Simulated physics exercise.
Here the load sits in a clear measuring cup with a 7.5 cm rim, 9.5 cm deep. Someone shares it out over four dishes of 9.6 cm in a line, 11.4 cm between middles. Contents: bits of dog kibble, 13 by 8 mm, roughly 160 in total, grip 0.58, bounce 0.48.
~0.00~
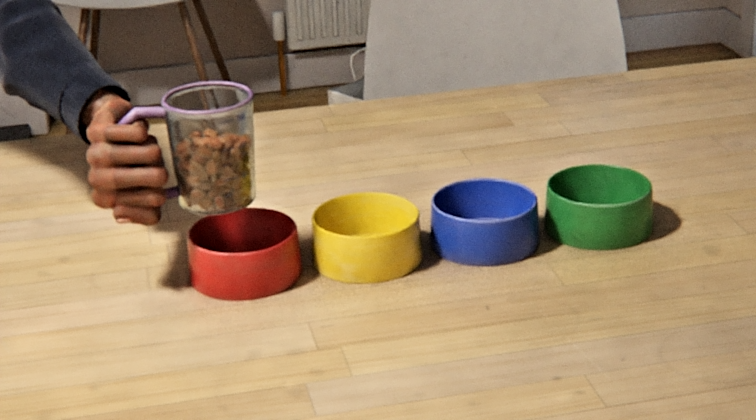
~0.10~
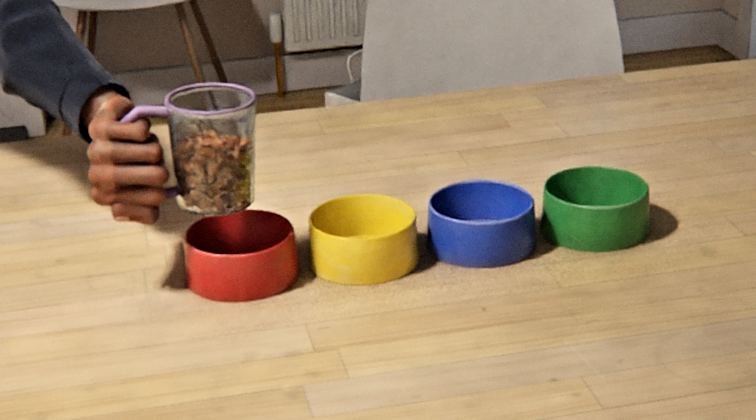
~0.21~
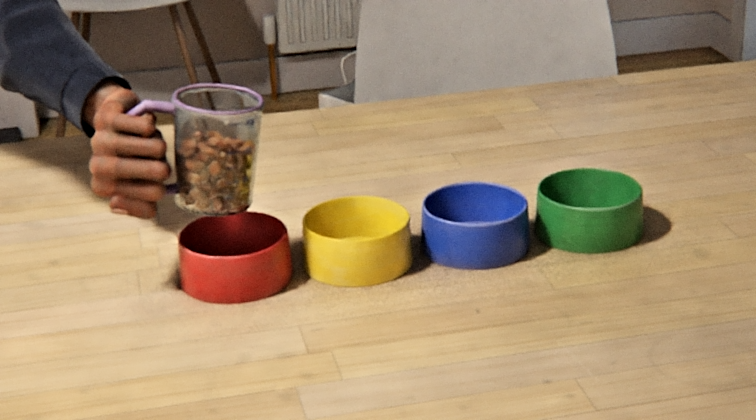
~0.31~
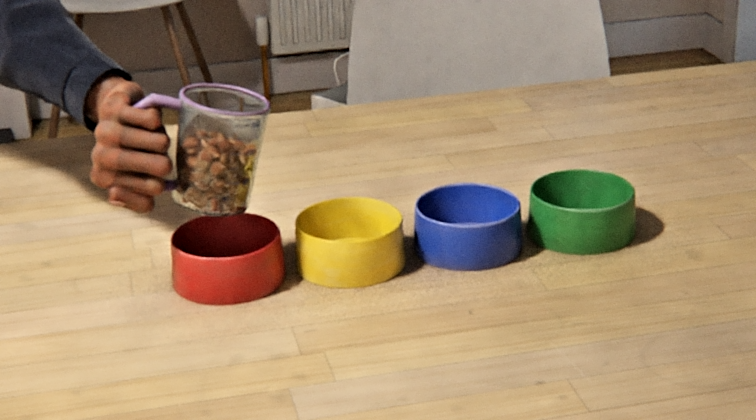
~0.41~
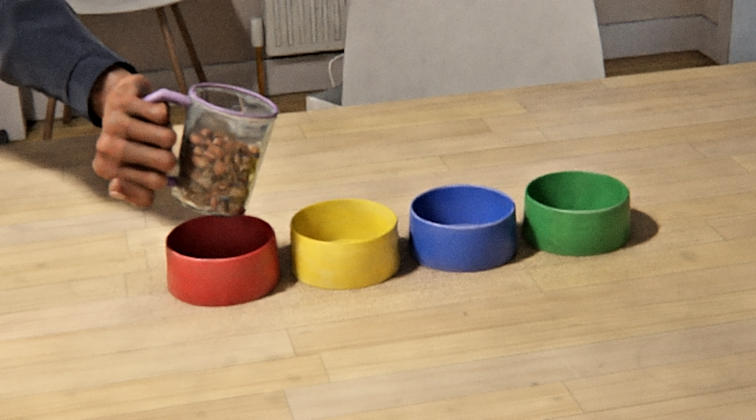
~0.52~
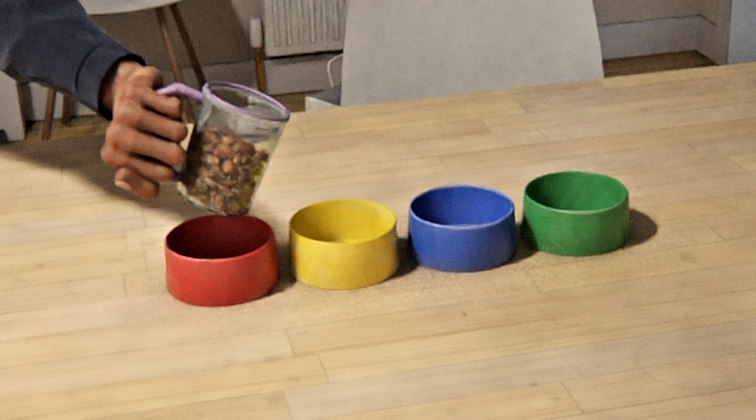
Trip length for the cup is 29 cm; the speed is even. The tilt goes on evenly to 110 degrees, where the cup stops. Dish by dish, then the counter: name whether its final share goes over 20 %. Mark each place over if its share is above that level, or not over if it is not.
Red: Not over, blue: Over, green: Not over, yellow: Not over, counter: Not over.
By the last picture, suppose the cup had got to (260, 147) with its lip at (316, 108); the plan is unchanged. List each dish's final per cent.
Per cent kept: Red 0; blue 0; green 100; yellow 0.
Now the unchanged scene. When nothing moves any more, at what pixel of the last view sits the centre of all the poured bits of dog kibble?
Somewhere near (481, 230) in the last picture.
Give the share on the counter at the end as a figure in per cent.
Close to 10 per cent, give or take.
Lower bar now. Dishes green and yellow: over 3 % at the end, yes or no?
Green yes; yellow no.
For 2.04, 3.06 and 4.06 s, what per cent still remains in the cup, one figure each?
One after the other: 100, 20, 5 in a hundred.
Then, at 2.04 s, tilt 100 degrees; cup holds 100 %.
Then, at 3.06 s, tilt 110 degrees; cup holds 20 %, blue 80 %.
Then, at 4.06 s, tilt 110 degrees; cup holds 5 %, blue 80 %, green 10 %.
By 4.5 s all is still; red 0 %, blue 80 %, green 10 %, yellow 0 %, counter 10 %, cup 5 %.
